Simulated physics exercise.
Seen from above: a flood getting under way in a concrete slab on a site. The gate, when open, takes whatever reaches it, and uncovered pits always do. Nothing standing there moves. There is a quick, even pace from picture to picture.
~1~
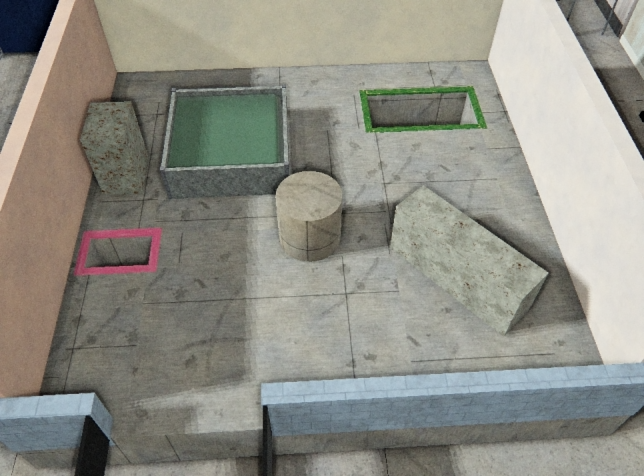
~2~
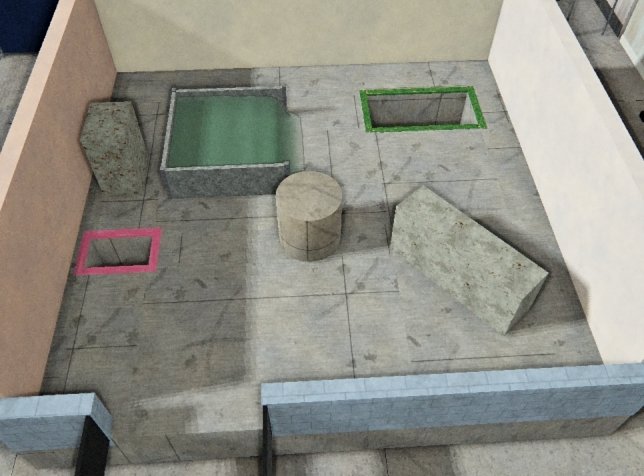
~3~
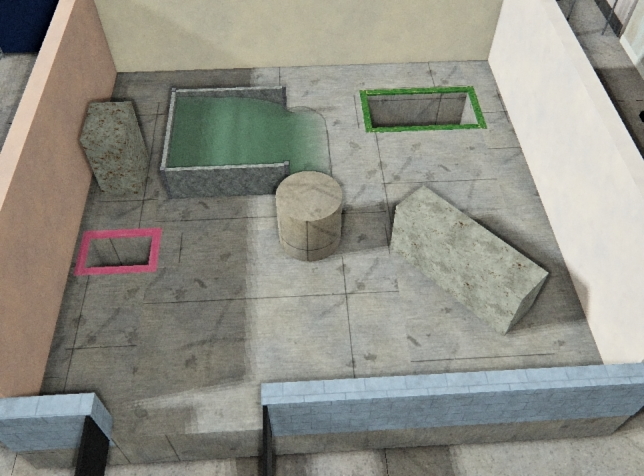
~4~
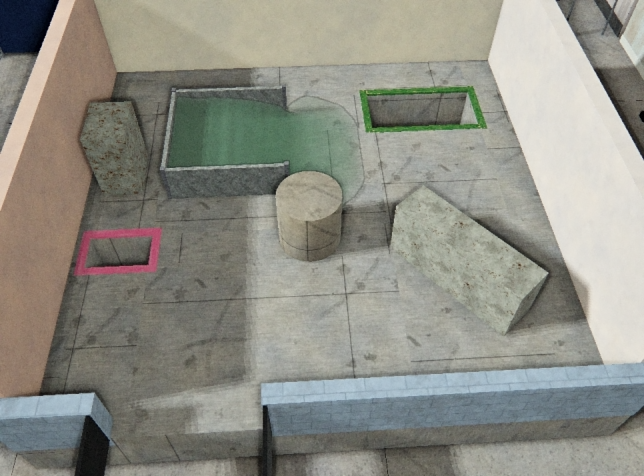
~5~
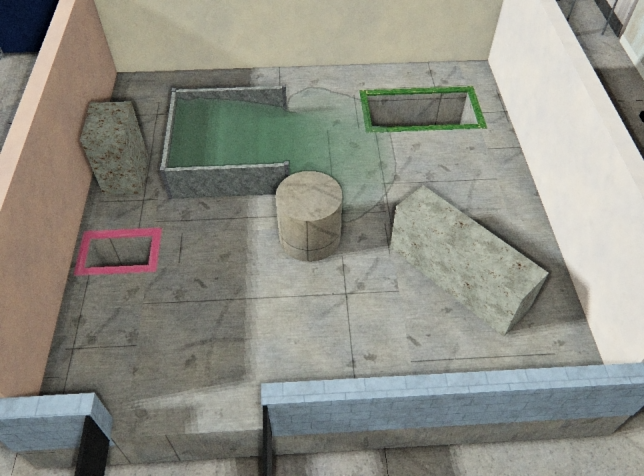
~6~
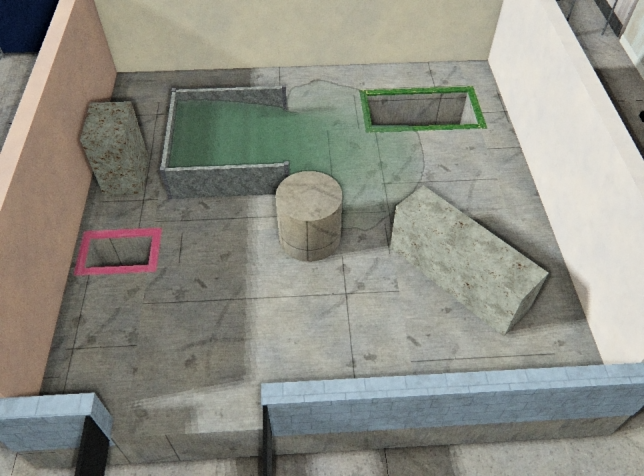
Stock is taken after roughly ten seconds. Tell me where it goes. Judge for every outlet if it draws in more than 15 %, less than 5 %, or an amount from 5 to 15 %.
My call: The gate draws in less than 5 %; the pink pit draws in less than 5 %; the green pit draws in more than 15 %.
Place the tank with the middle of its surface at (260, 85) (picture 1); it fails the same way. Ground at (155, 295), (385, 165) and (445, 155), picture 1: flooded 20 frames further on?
Outcome, in sequence: Unwetted, wetted, wetted.
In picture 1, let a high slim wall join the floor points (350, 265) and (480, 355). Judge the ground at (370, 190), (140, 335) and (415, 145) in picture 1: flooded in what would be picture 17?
Running through them in order, the first comes out taken by the flood, the second free from flooding and the last taken by the flood.
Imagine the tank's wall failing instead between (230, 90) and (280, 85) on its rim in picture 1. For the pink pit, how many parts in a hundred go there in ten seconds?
About 8 percent ends up in the pink pit, by my reckoning.
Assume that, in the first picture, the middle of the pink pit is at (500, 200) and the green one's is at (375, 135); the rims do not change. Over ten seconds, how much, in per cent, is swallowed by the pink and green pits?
Estimated shares - pink: 14 %; green: 60 %.
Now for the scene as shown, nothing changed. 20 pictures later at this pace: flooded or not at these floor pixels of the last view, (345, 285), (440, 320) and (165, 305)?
The readings in sequence are watered, waterless, waterless.
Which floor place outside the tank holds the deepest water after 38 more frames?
It should be close to (597, 376).
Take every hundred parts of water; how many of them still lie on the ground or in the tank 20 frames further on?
The share not yet gone is roughly 76 percent.
A moment on, water covers 25 % of the floor; the gate 0 %, the pink pit 0 %, the green pit 6 %.
Next, water covers 30 % of the floor; the gate 0 %, the pink pit 0 %, the green pit 15 %.
Then, water covers 40 % of the floor; the gate 0 %, the pink pit 0 %, the green pit 23 %.
Later, water covers 50 % of the floor; the gate 0 %, the pink pit 0 %, the green pit 36 %.
In the end, water covers 75 % of the floor; the gate 1 %, the pink pit 0 %, the green pit 48 %.
